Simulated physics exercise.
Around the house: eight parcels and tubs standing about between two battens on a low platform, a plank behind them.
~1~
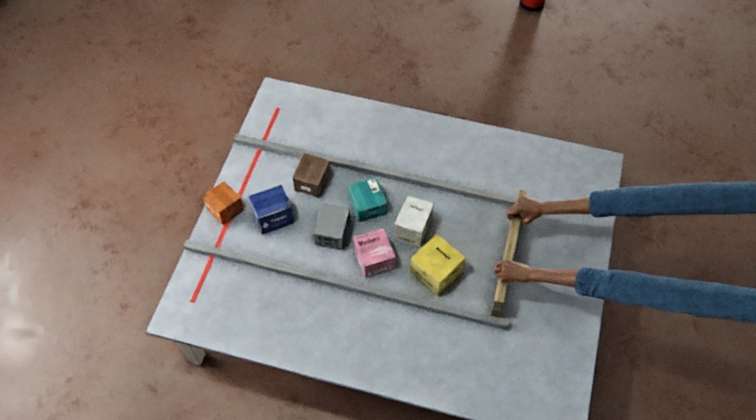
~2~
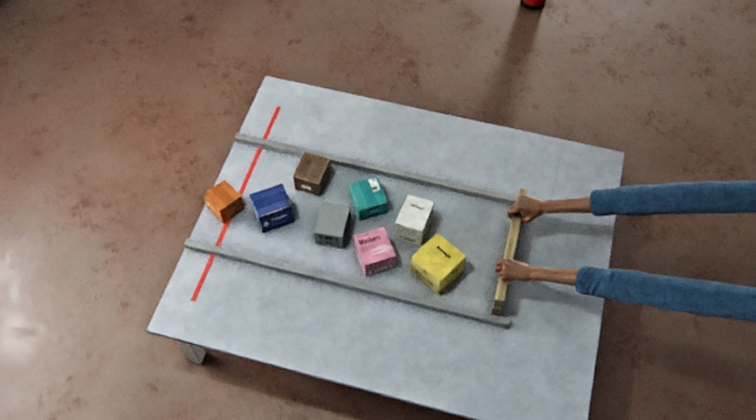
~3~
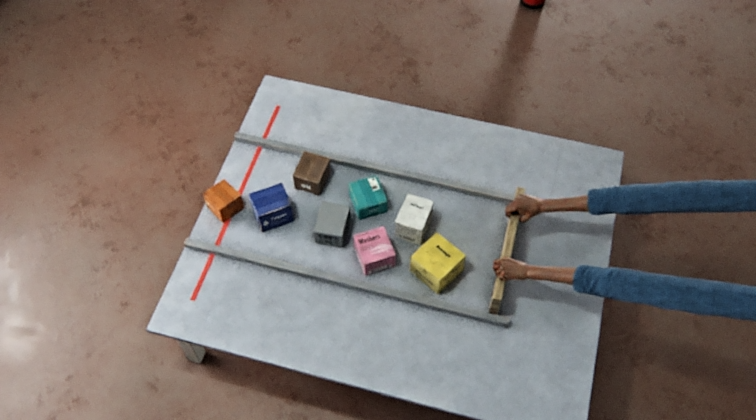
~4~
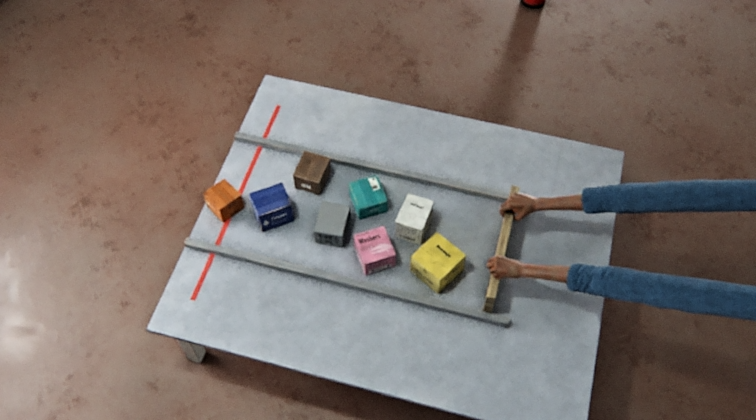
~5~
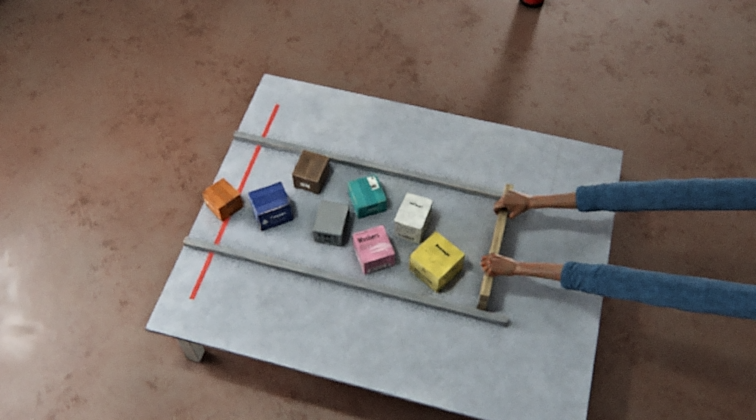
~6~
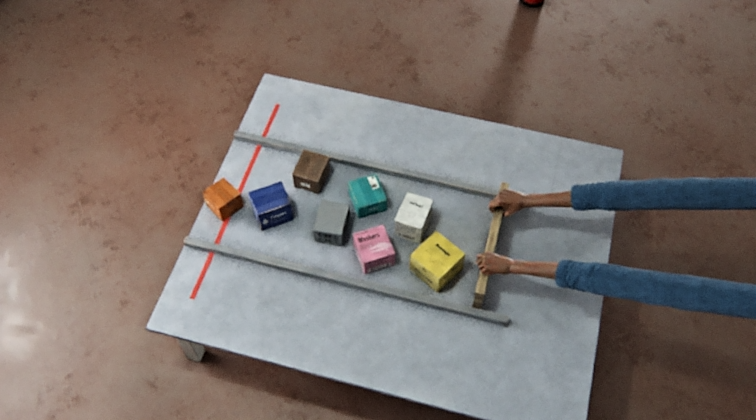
The footage shows two hands sliding a wooden plank slightly left between two battens on a low platform, toward eight coloured boxes and parcels, which stay still, with the orange one lying by a strip of red tape.
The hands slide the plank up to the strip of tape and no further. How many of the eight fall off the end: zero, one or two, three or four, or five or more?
Outcome: The number that fall off is five or more.
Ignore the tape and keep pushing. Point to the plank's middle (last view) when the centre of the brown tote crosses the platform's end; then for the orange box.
About (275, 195), and (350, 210) for the other.
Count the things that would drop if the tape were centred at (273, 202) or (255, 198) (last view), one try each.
Try by try, 3 and 5.
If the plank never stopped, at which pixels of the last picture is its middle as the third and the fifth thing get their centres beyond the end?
About (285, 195), then (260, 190).
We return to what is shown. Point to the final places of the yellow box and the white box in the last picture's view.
About (205, 214), and the other about (227, 177).
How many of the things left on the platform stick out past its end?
The number is 1.
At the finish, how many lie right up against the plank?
The number is 2.
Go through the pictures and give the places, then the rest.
Orange box (224, 203); blue box (272, 210); brown tote (312, 176); plank (509, 252); tape (238, 198), in the first frame.
Blue box (272, 208); pink box (375, 252), in the second frame.
Brown tote (312, 174); yellow box (437, 263), in the third frame.
Orange box (224, 201); turquoise parcel (368, 197), in the fourth frame.
Blue box (271, 206); plank (496, 246), in the fifth frame.
Orange box (223, 199); blue box (271, 206); brown tote (312, 172); plank (491, 245); tape (238, 194), in the sixth frame.
A little later, none off yet; orange box at rest near (223, 199); blue box at rest near (271, 206); brown tote at rest near (312, 172).
Next, none off yet; orange box shifted about its own width near (203, 192); blue box shifted about its own width near (228, 200); brown tote shifted about its own width near (293, 163).
Later still, two off so far; orange box fallen near (154, 213); blue box fallen near (199, 215); brown tote shifted well along near (234, 149).
When it is over, the number that fall off is five or more; down, pink box, turquoise parcel, grey crate, brown tote, blue box and orange box.
